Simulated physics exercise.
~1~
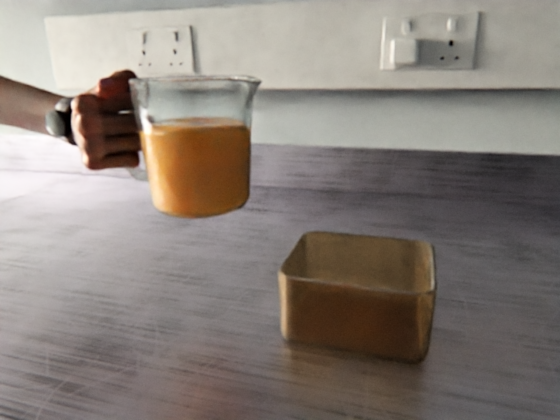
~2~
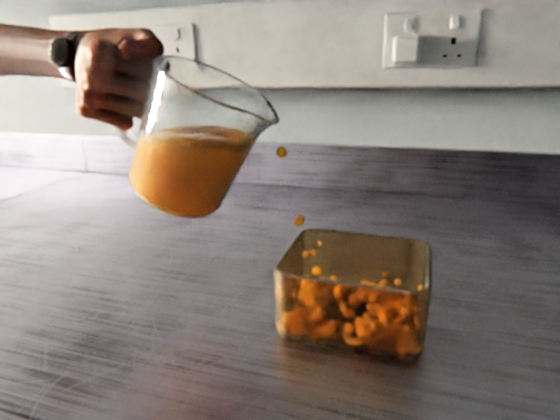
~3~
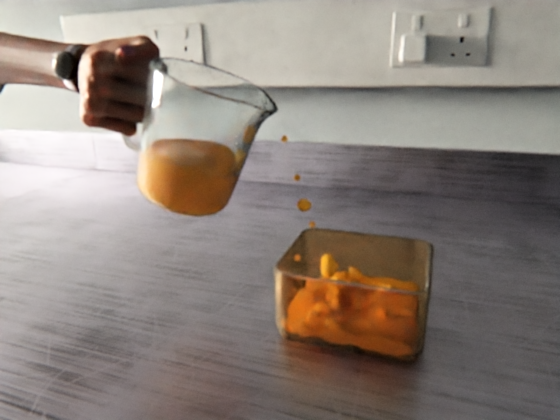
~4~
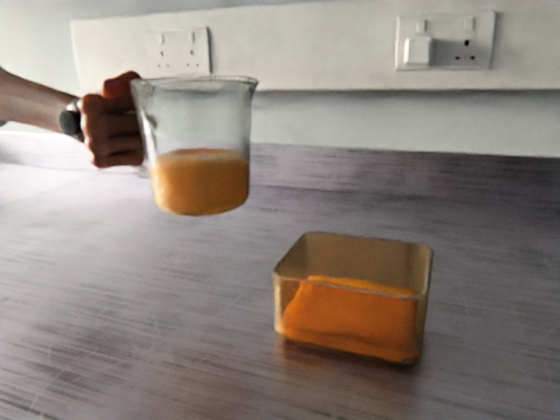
A hand tilting a glass jug and pouring orange juice into an oblong tub, then levelling the jug with some juice left.
